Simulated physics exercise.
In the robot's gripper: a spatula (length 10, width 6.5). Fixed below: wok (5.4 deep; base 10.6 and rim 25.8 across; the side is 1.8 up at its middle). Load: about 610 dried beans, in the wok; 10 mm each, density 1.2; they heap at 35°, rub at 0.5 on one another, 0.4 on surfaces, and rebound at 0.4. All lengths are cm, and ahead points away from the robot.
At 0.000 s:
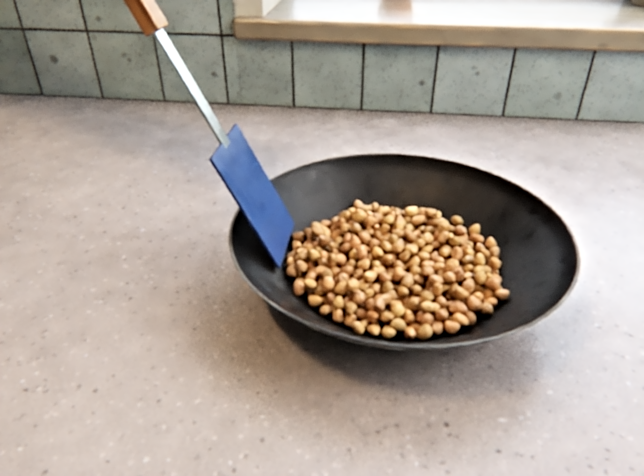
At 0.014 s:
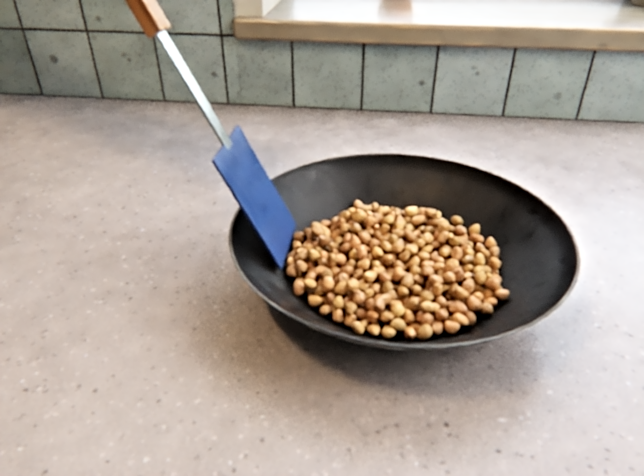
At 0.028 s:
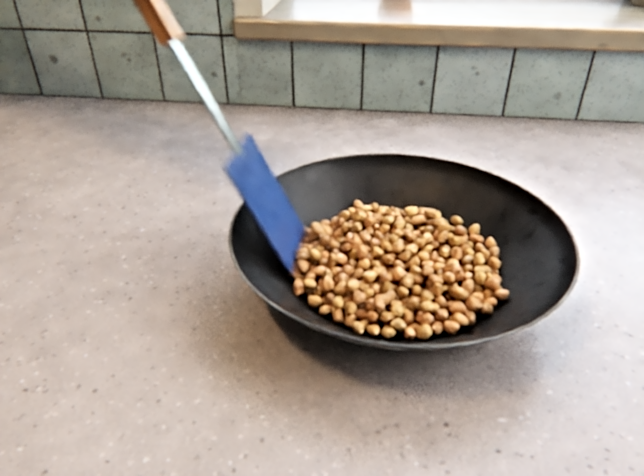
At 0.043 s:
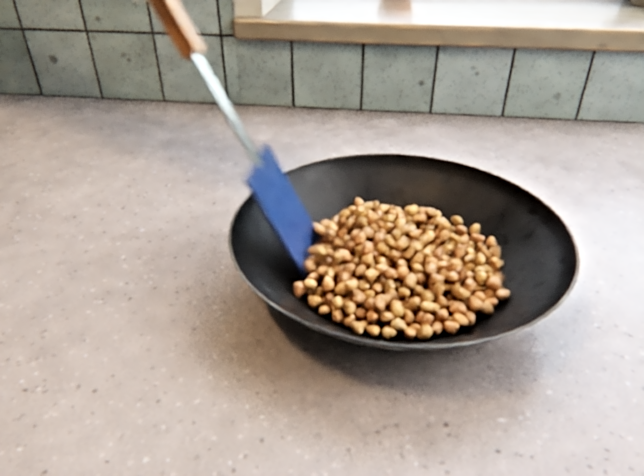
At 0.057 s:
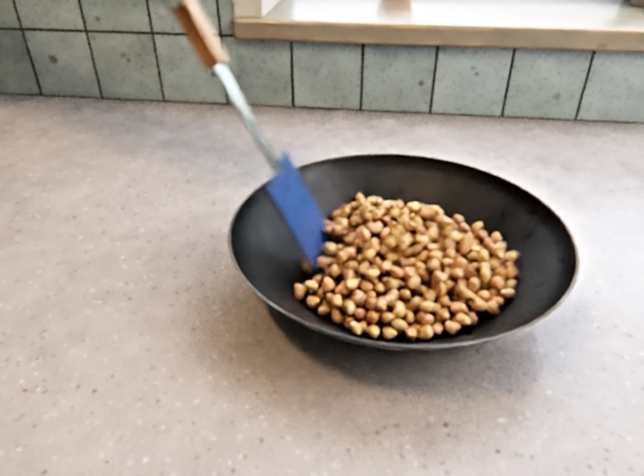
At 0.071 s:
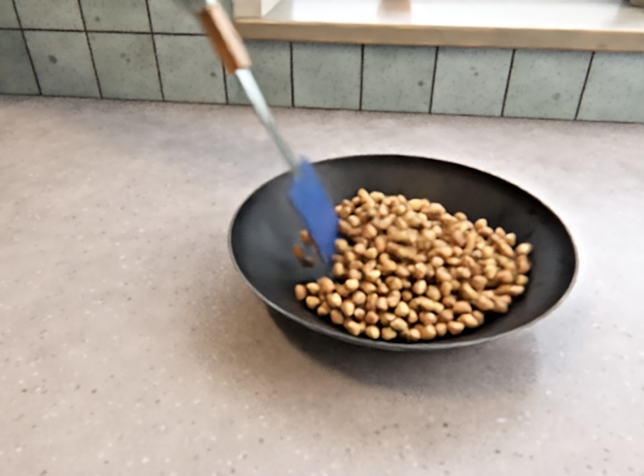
On a speckled kitchen counter, a blue spatula with a wooden handle rested at the left of a black wok of brown beans, then slid right, pushing some of the heap rightward.
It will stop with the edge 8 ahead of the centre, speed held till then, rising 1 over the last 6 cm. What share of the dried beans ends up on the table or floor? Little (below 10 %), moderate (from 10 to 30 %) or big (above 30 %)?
A big share, above 30 %, ends on the table or floor.
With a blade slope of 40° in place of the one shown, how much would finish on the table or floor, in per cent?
It would be near 30 per cent.
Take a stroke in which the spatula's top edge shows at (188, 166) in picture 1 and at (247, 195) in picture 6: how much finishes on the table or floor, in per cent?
About 25 per cent.
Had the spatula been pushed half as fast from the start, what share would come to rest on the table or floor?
Then about 15 per cent.
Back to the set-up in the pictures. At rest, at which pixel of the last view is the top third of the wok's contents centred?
Around (458, 260).
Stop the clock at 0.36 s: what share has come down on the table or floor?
Roughly 20 per cent.
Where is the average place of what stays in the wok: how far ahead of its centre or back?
About 2.5 cm ahead.
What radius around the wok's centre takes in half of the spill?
Roughly 28 cm.
By 0.11 s, sloping 64°, highest piece 10 above the table; 613 in the wok.
By 0.14 s, sloping 64°, highest piece 15 above the table; 611 in the wok, 2 on the blade or in flight.
By 0.36 s, sloping 64°, highest piece 25 above the table; 380 in the wok, 132 on the table or floor, 101 on the blade or in flight.
By 1.41 s, sloping 64°, highest piece 6 above the table; 380 in the wok, 233 on the table or floor.
Final count, 380 in the wok, 233 on the table or floor. That is 38 % on the table or floor.
